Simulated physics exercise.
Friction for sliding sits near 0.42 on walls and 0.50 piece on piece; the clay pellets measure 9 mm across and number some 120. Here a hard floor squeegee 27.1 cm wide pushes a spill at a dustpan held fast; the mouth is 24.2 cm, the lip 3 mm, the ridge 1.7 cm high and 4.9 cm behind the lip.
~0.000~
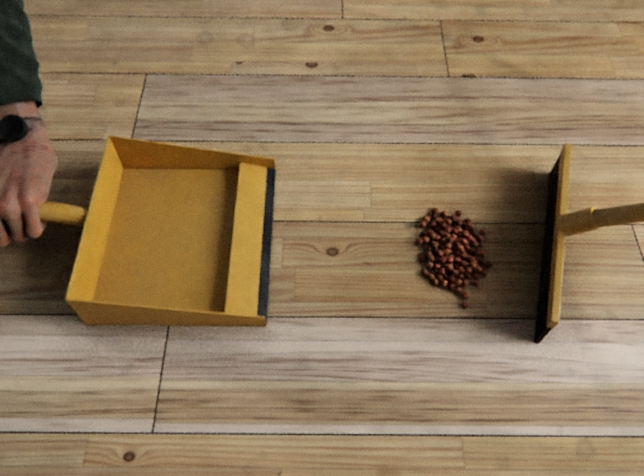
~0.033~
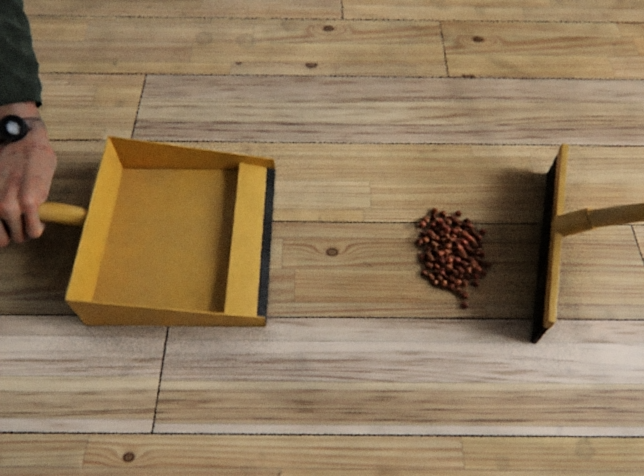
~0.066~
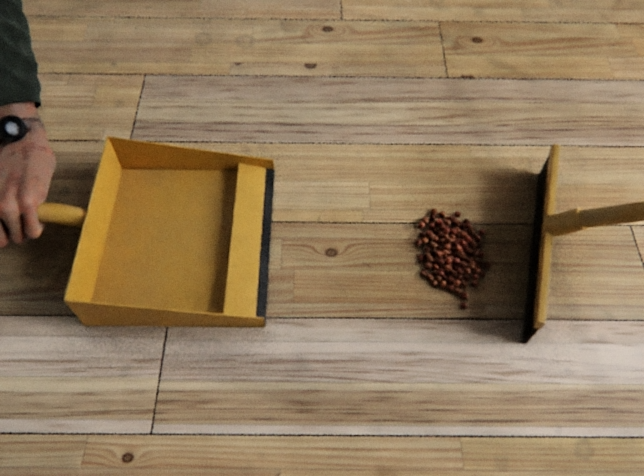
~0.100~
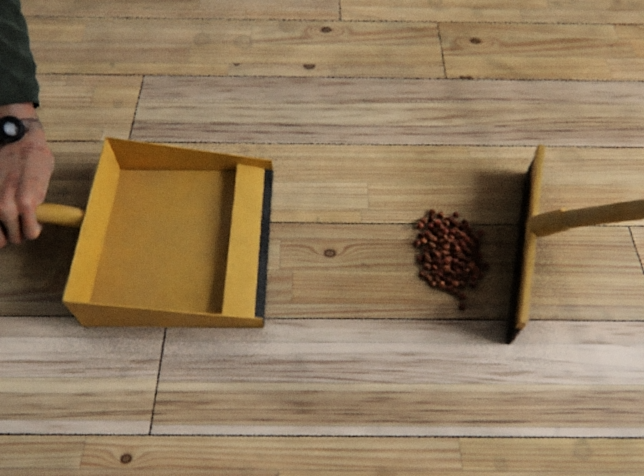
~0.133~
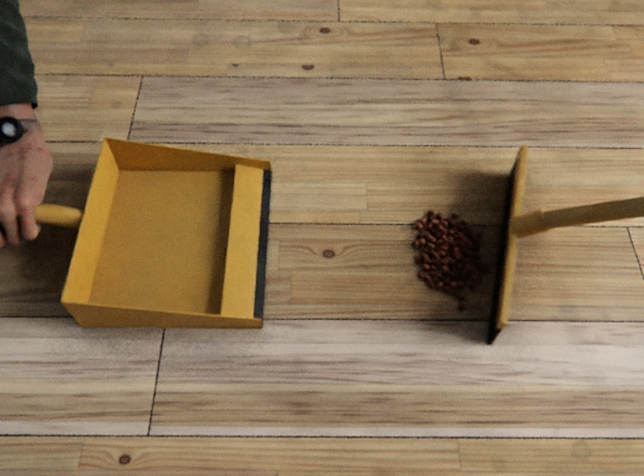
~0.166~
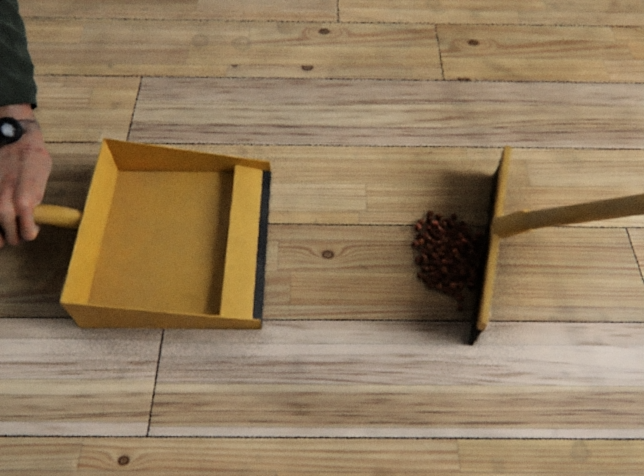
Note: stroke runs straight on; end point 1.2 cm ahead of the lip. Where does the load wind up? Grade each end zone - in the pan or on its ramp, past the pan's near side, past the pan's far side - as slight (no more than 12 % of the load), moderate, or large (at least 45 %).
Pan - slight. Near side - slight. Far side - slight.
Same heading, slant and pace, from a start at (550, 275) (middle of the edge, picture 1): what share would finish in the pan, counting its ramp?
5 %.
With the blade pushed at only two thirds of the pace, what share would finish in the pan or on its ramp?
It would come to roughly 0 percent.
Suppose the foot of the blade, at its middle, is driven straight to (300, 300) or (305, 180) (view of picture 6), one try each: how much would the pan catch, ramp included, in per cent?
About 0 % and 15 %.
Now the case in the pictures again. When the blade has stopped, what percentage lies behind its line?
I'd put it near 0 in a hundred.
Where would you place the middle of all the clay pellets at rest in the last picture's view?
Close to pixel (277, 238).
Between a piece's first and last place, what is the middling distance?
22 cm or thereabouts.
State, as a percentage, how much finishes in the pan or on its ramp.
It comes to close to 0 percent.
Then, at 0.36 s, middle of the blade 17 cm from the lip; 0 % over the lip, far side 0 %, near side 0 %.
After 0.49 s, middle of the blade 8 cm from the lip; 0 % over the lip, far side 0 %, near side 0 %.
Then, at 0.75 s, middle of the blade 5 cm from the lip; 0 % over the lip, far side 5 %, near side 0 %.
At rest (1.0 s), pan 0 %, near side 0 %, far side 5 %, in front of the lip or behind the blade 95 %.
